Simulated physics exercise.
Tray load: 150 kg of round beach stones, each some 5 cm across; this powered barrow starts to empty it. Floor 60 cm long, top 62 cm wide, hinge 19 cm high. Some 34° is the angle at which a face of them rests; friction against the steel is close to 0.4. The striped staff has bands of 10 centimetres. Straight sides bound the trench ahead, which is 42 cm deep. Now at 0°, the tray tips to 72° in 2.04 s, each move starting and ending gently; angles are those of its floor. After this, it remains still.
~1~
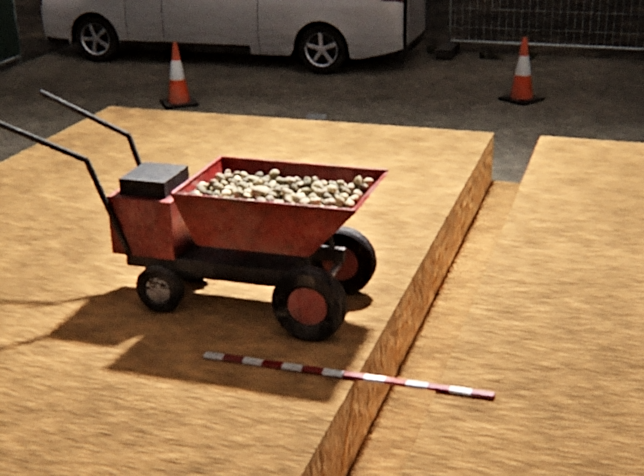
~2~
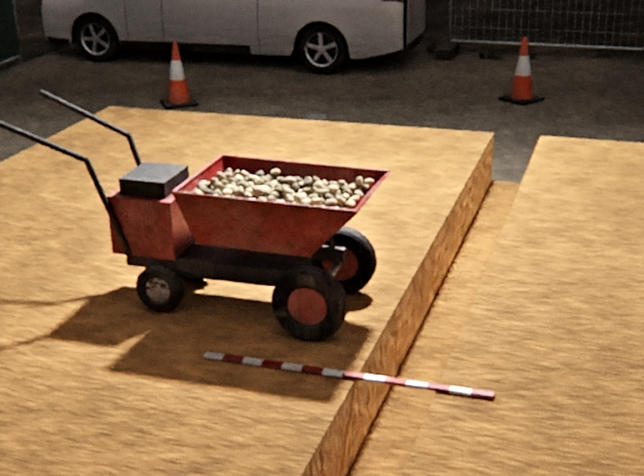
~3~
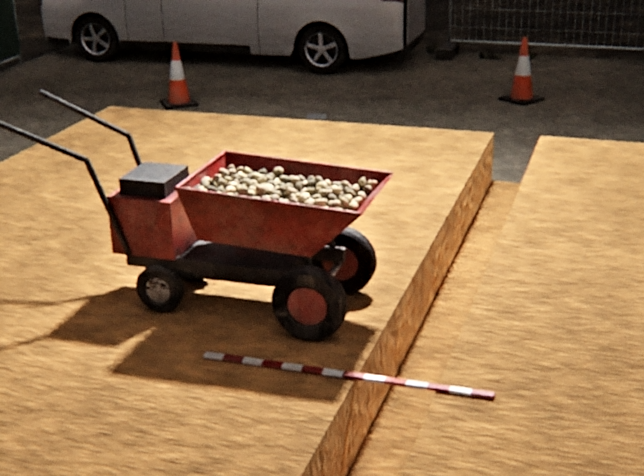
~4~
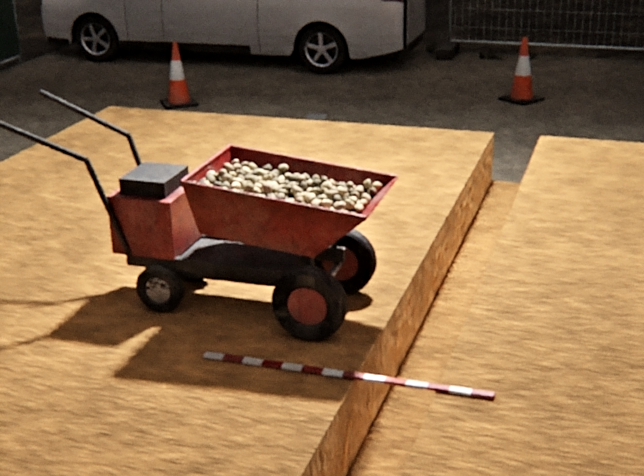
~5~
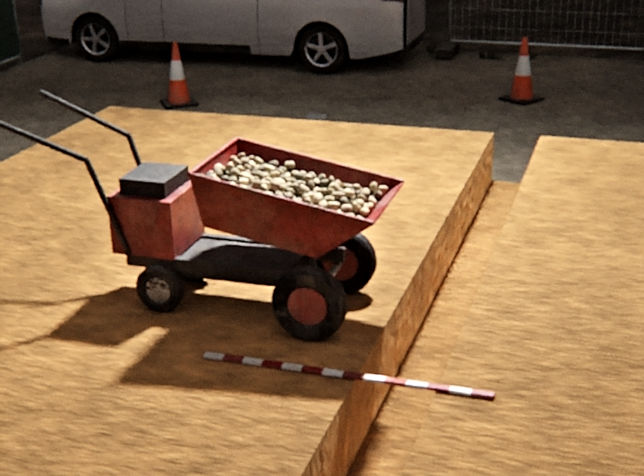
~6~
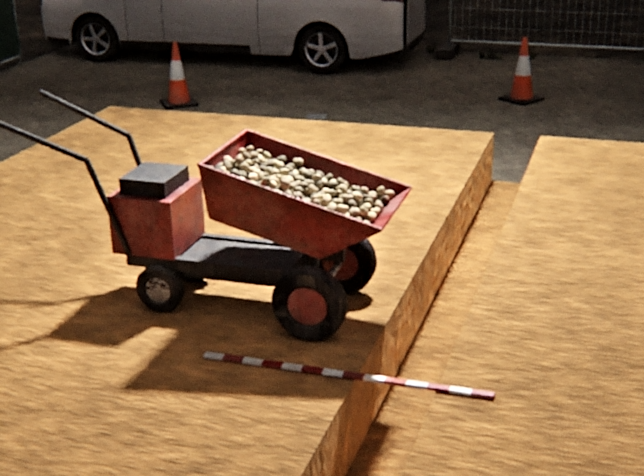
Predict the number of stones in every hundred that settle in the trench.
Close to 44 in a hundred.
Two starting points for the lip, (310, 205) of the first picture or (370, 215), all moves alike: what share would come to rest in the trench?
About 100 and 30 per cent.
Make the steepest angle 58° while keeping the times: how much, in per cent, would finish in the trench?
I'd expect around 55 in a hundred.
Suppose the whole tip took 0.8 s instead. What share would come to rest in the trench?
With that change, it comes to around 35 per cent.
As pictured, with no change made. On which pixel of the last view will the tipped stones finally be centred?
Roughly at pixel (477, 329).
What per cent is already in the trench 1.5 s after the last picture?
Approx. 25 % of the load.
Then, 0.9 s after the last picture the floor is at 61°, 92 % in the tray, 5 % in the trench, 2 % past the trench; the foremost stones are at (469, 330).
Then, 1.5 s after the last picture the floor is at 72°, 20 % in the tray, 27 % in the trench, 53 % past the trench; the foremost stones are at (627, 352).
Then, 1.9 s after the last picture the floor is at 72°, 3 % in the tray, 40 % in the trench, 58 % past the trench; the foremost stones are past the picture's edge.
Then, 3.8 s after the last picture the floor is at 72°, 0 % in the tray, 44 % in the trench, 56 % past the trench; the foremost stones are past the picture's edge.
